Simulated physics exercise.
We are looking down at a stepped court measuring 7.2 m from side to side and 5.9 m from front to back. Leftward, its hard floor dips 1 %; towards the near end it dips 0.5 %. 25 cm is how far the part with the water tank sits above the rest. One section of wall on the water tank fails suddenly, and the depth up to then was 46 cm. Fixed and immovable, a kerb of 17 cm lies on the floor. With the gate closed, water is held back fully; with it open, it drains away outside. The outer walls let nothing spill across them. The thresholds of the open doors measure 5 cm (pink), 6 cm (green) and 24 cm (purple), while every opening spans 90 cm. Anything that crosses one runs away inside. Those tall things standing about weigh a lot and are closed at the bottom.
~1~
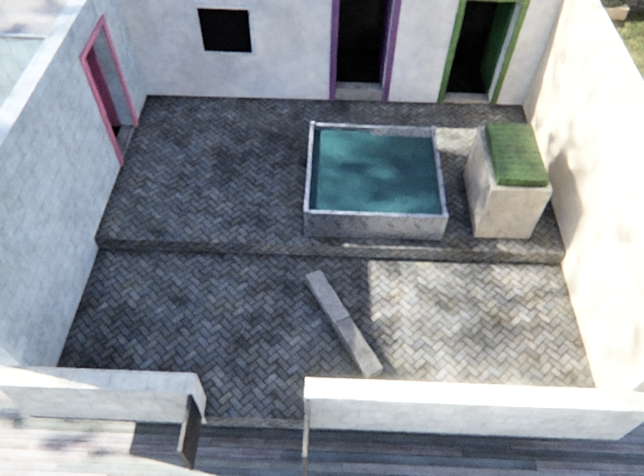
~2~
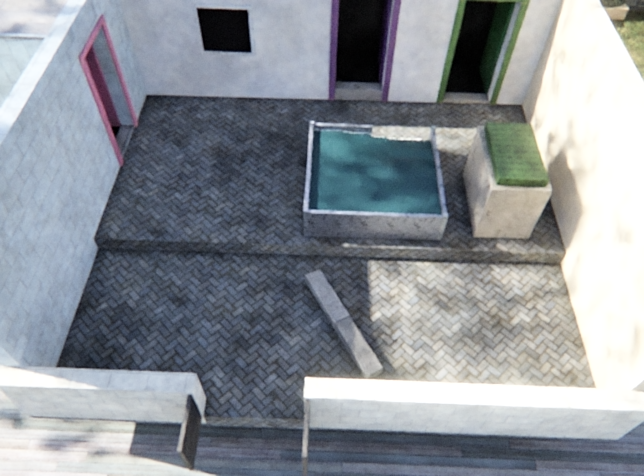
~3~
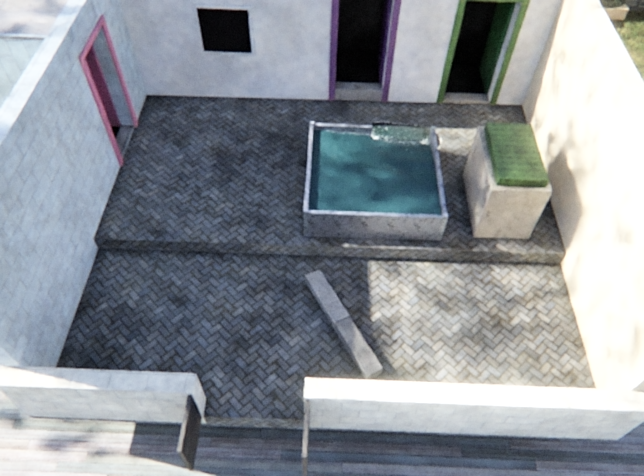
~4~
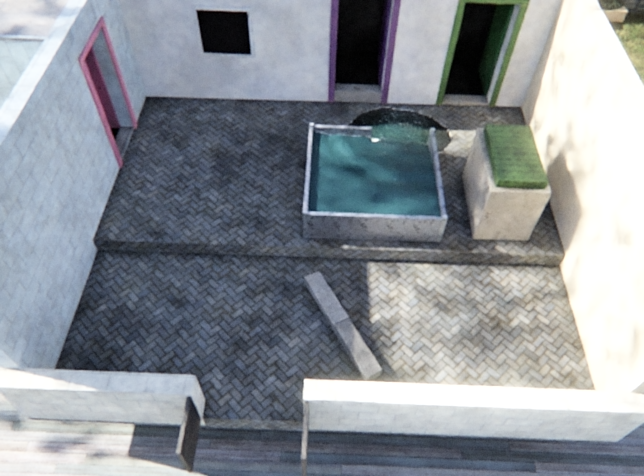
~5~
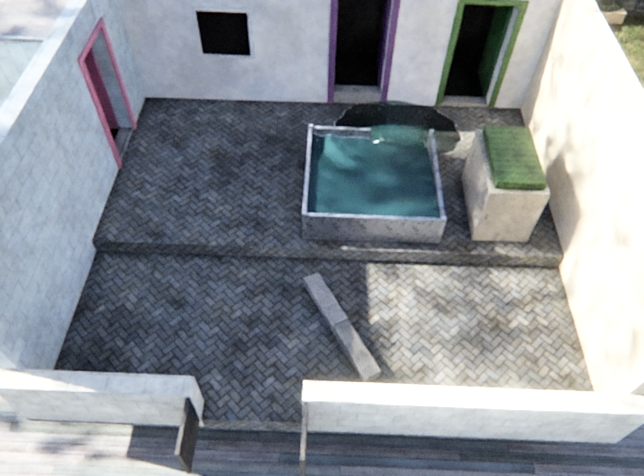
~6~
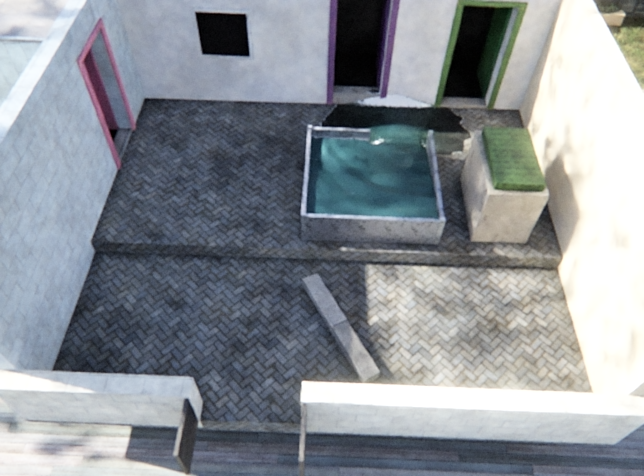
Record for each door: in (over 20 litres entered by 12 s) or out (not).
Log: Pink door in, green door in, purple door out.
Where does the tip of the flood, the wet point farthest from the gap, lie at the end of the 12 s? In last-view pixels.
Roughly at pixel (44, 395).
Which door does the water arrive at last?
The pink door comes last.
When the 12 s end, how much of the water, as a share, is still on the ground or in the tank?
Roughly 90 in a hundred.
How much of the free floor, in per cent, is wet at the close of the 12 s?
85 %.
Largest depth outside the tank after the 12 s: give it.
Depth max: Approx. 8 cm.
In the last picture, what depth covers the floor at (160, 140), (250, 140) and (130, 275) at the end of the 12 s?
Spot one 5 cm, spot two 2 cm, spot three 3 cm.
A moment later water covers 10 % of the floor and is deepest (30 cm) near (396, 110); pink door not reached, green door 13 cm at the sill, 1 L in, purple door 20 cm at the sill, 0 L in.
Soon after water covers 15 % of the floor and is deepest (29 cm) near (396, 110); pink door not reached, green door 13 cm at the sill, 22 L in, purple door 20 cm at the sill, 1 L in.
Next water covers 35 % of the floor and is deepest (20 cm) near (509, 113); pink door 8 cm at the sill, 0 L in, green door 10 cm at the sill, 49 L in, purple door 15 cm at the sill, 2 L in.
Later on water covers 65 % of the floor and is deepest (12 cm) near (397, 116); pink door 8 cm at the sill, 34 L in, green door 8 cm at the sill, 85 L in, purple door 9 cm at the sill, 2 L in.
At the end water covers 85 % of the floor and is deepest (8 cm) near (44, 395); pink door 6 cm at the sill, 48 L in, green door 5 cm at the sill, 95 L in, purple door 5 cm at the sill, 2 L in.
